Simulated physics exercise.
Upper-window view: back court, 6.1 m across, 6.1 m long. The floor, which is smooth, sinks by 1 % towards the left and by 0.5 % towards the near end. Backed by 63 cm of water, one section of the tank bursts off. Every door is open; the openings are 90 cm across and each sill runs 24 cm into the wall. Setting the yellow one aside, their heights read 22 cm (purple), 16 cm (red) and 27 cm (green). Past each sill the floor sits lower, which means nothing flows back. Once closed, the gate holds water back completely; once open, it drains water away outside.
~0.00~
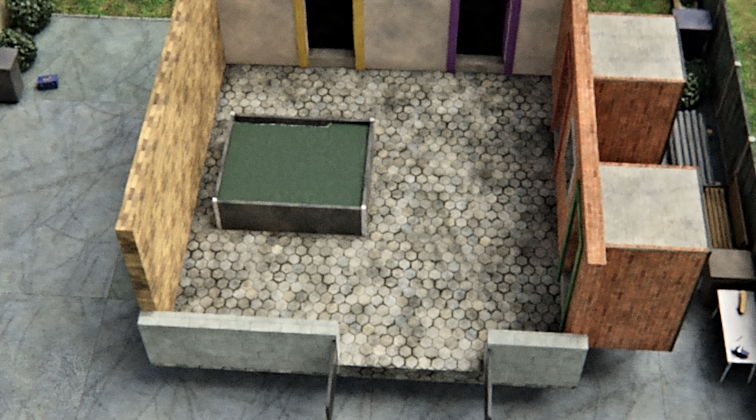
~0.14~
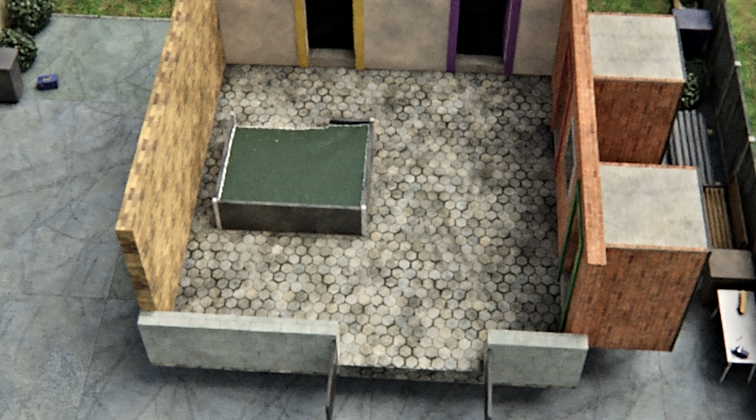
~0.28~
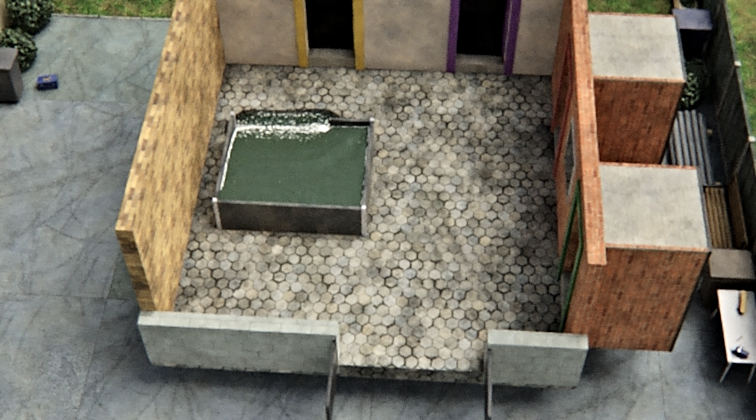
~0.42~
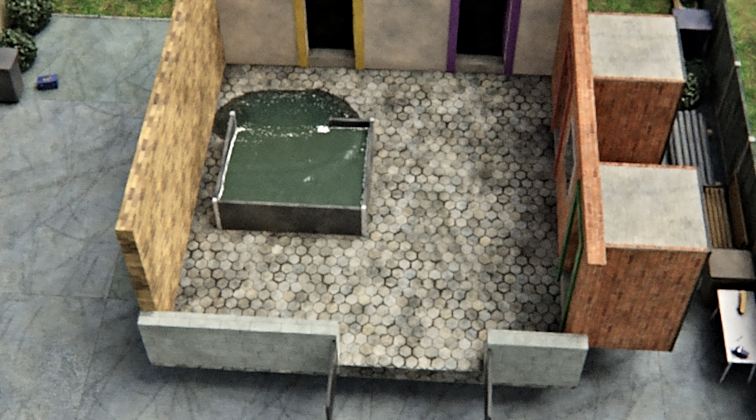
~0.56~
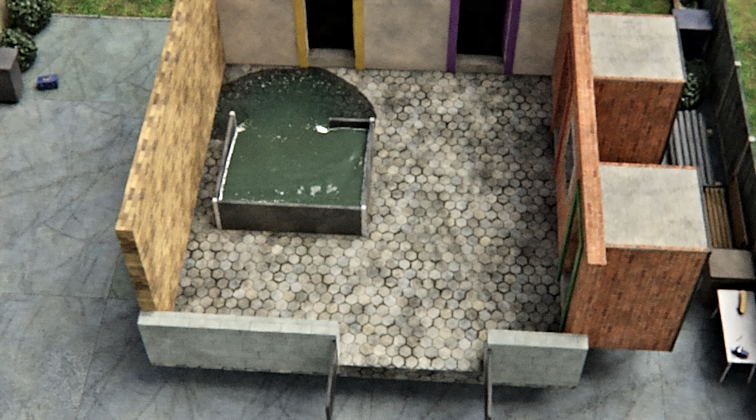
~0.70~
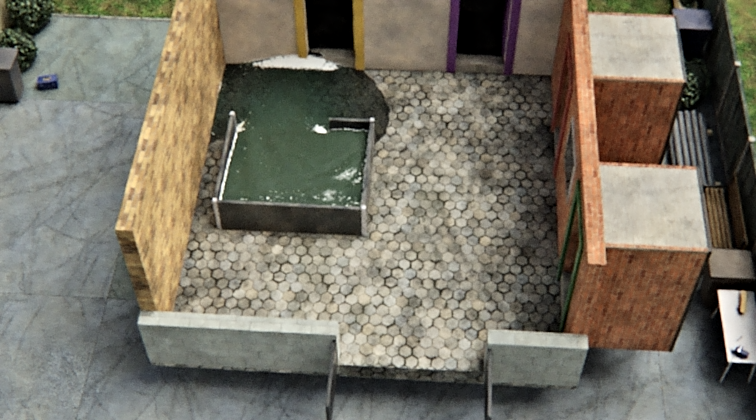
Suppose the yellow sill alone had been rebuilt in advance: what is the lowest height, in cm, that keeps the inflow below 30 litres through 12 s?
About 28 cm.
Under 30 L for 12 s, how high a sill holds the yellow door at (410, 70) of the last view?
Roughly 7.0 cm.
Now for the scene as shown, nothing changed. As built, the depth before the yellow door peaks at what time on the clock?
Around 2.2 seconds.
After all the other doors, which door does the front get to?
The green door.
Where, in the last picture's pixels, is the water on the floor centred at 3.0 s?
My guess is close to (304, 135).
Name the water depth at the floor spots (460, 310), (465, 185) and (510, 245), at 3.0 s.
Roughly 0, then 0, then 0 cm.
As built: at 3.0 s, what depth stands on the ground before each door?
In cm: Purple 6, red 0, yellow 26, green 0.
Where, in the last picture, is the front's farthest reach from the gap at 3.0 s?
At about (544, 81).
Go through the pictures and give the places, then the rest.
The first picture shows the tank at (296, 163) is whole and still, 63 cm deep; the yellow door at (330, 27) is dry.
In the second picture, water pours out on the far side and has run 0.3 m, to a hidden place; about 8 cm deep outside, 63 cm at the back.
In the third picture, the front is at (312, 112), 0.8 m from the gap on the far side; 1.4 m2 of floor is wet, 63 cm left at the back.
In the fourth picture, the front is at (308, 93), 1.3 m from the gap on the far side; 2.6 m2 of floor is wet, 63 cm left at the back.
In the fifth picture, water pours out on the far side and has run 1.8 m, to (299, 71); about 7 cm deep outside, 59 cm at the back.
In the sixth picture, water pours out on the far side and has run 2.1 m, to (309, 53); about 7 cm deep outside, 52 cm at the back; water is at the yellow door at (330, 27).
After 1.4 s water covers 15 % of the floor, deepest (56 cm) near (225, 69); 34 cm at the yellow door, 14 litres in over its 24 cm sill.
After 3.0 s water covers 40 % of the floor, deepest (30 cm) near (216, 111); 26 cm at the yellow door, 62 litres in over its 24 cm sill.
After 12.0 s water covers 95 % of the floor, deepest (14 cm) near (167, 342); 7 cm at the yellow door, 65 litres in over its 24 cm sill.
At the yellow door as built, the water arrived by 0.7 s and peaked near 35 cm at 2.2 s.
Run again over the same 12 s with other heights there, 63 litres in over 24.5 cm, 10 litres over 33 cm. The limit of 30 litres is kept from about 28 cm up.
